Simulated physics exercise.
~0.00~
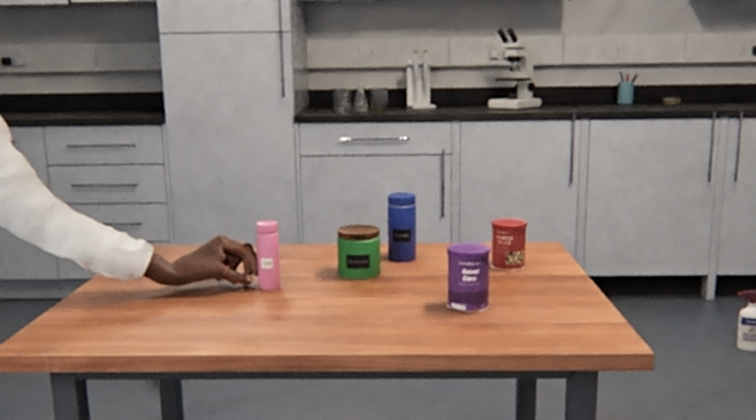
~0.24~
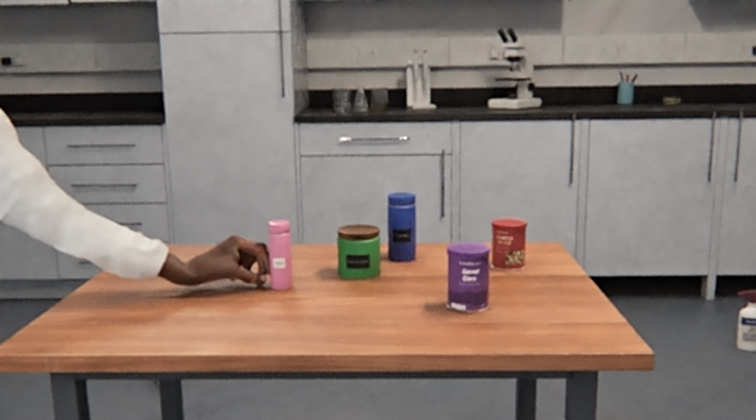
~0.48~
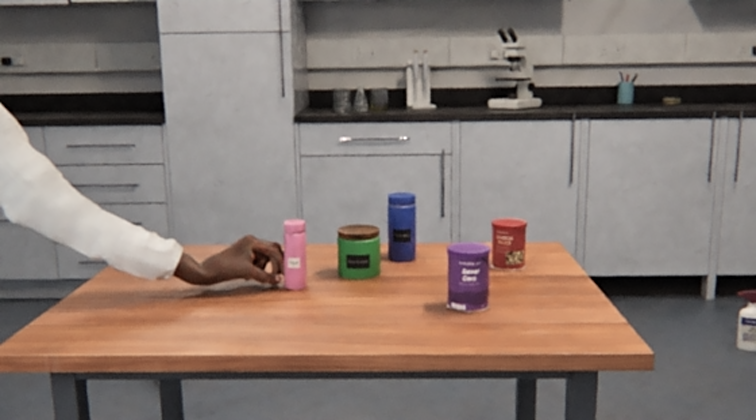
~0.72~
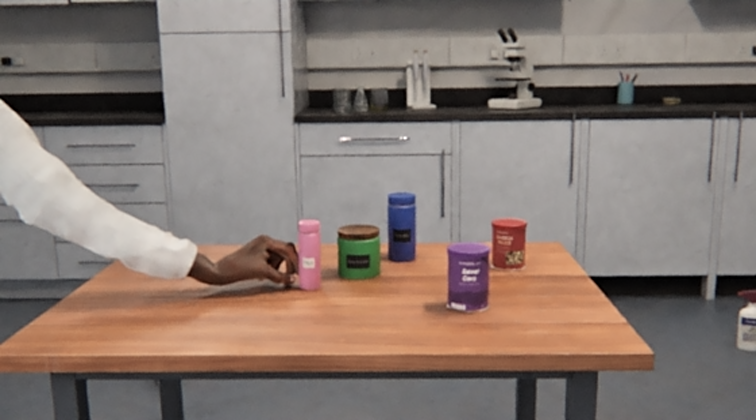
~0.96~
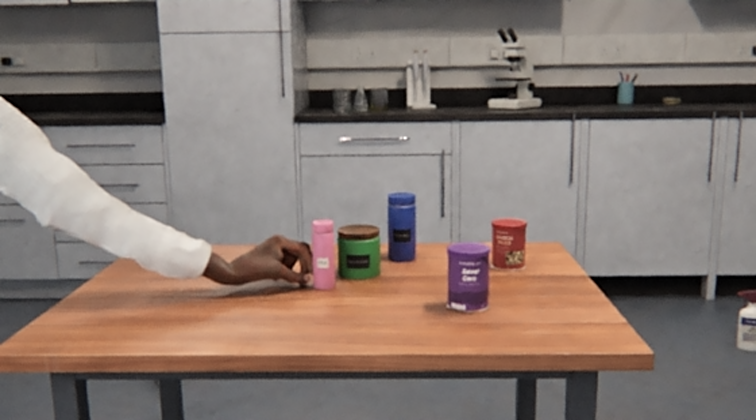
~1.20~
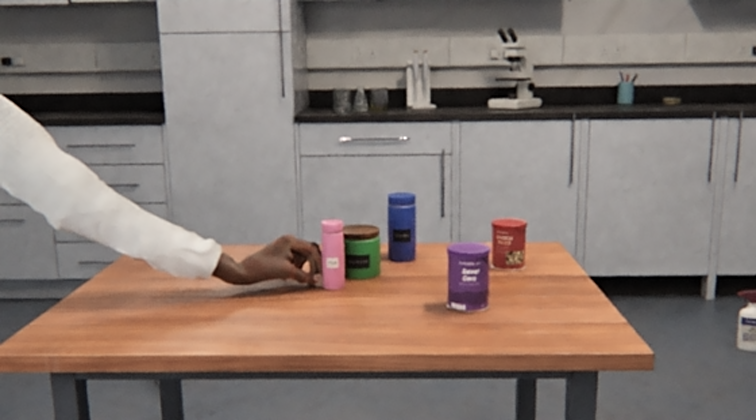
A hand slides an upright pink shaker right across a wooden table, beside a green jar.
